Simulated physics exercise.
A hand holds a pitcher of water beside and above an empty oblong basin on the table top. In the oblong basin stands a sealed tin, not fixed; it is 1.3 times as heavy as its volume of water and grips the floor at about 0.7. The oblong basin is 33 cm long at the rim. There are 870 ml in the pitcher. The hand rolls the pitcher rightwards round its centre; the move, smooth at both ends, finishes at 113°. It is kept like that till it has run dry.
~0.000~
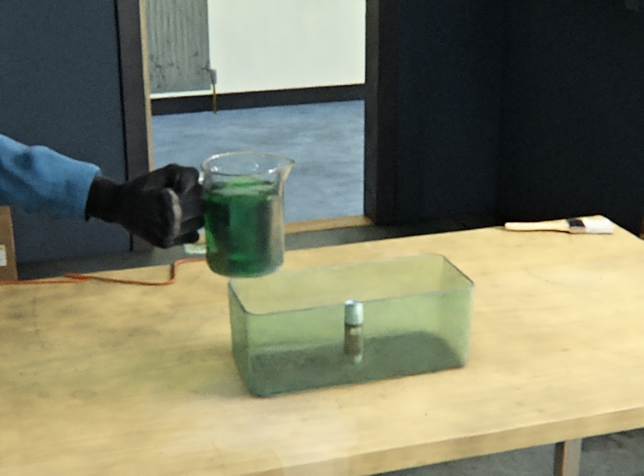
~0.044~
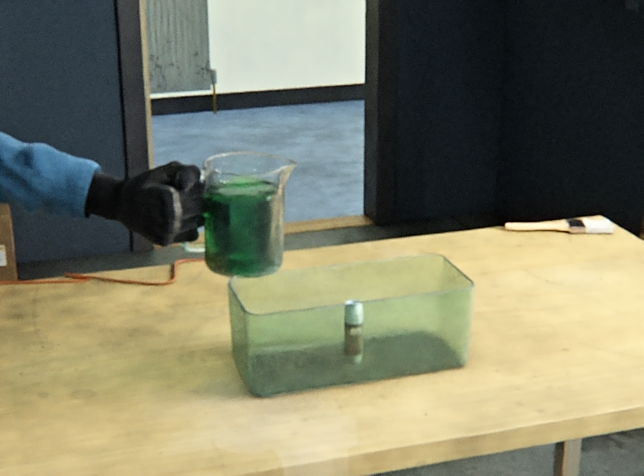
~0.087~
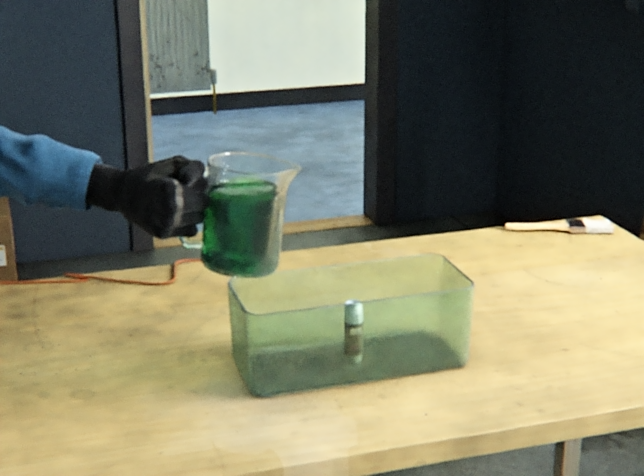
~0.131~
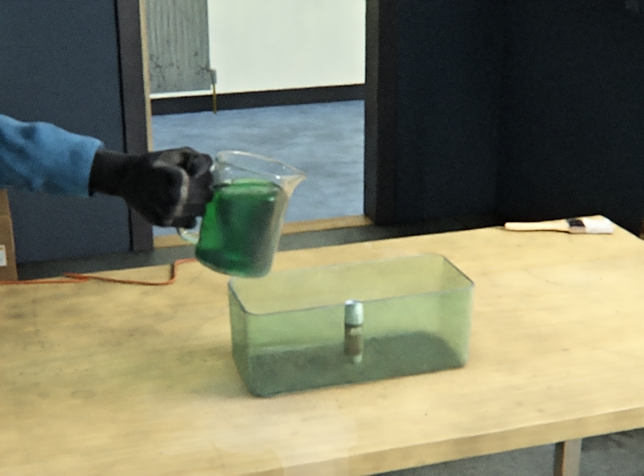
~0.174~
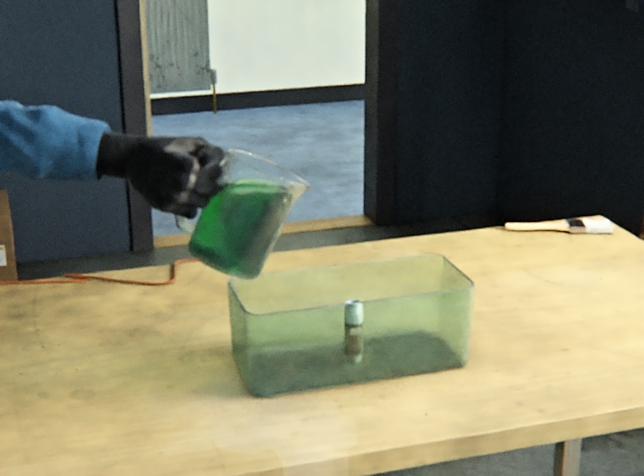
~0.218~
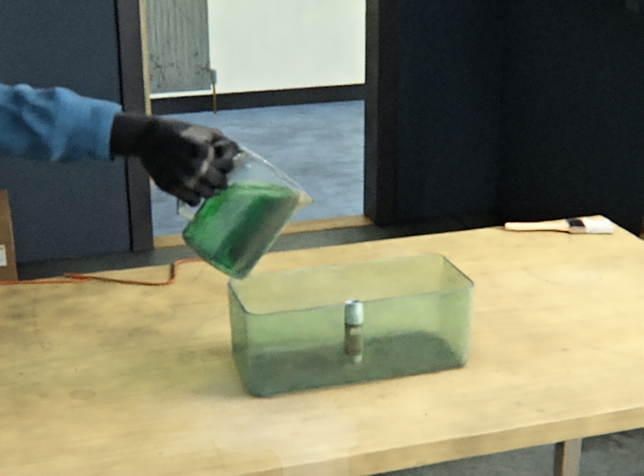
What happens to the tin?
The tin goes over.
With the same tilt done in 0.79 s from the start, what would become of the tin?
Then it topples.
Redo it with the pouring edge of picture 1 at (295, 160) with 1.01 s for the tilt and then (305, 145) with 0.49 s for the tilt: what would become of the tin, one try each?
First it falls; then it goes over.
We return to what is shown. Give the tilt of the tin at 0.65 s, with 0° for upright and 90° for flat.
About 15°.
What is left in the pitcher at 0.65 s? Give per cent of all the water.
About 16 per cent.
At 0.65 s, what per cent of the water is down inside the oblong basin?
Near 74 in a hundred.
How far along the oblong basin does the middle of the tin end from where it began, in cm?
About 10.5 cm.
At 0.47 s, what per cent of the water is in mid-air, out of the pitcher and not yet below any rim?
Some 20 per cent.
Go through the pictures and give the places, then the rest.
In the first picture, it leans 0°; its right rim is at (295, 160); the water meets the walls at (205, 191) and (279, 184); the oblong basin's rim runs from (237, 298) to (458, 271); the tin's top is at (353, 305).
In the second picture, it leans 2°; its right rim is at (297, 162); the water meets the walls at (206, 190) and (280, 184).
In the third picture, it leans 7°; its right rim is at (301, 166); the water meets the walls at (208, 189) and (282, 185).
In the fourth picture, it leans 15°; its right rim is at (306, 174); the water meets the walls at (209, 193) and (286, 187).
In the fifth picture, it leans 26°; its right rim is at (312, 186); the water meets the walls at (206, 208) and (292, 189).
In the sixth picture, it leans 38°; its right rim is at (315, 201); the water meets the walls at (196, 215) and (301, 194).
By 0.47 s the tilt is 107° and 60 per cent is still to pour; the tin stands where it began.
By 0.65 s the tilt is 113° and 15 per cent is still to pour; the tin leans 14°.
By 0.84 s the tilt is 113° and 2 per cent is still to pour; the tin lies on its side.
By 1.05 s the tilt is 113° and 0 per cent is still to pour; the tin lies on its side.
At rest the tin lies on its side.
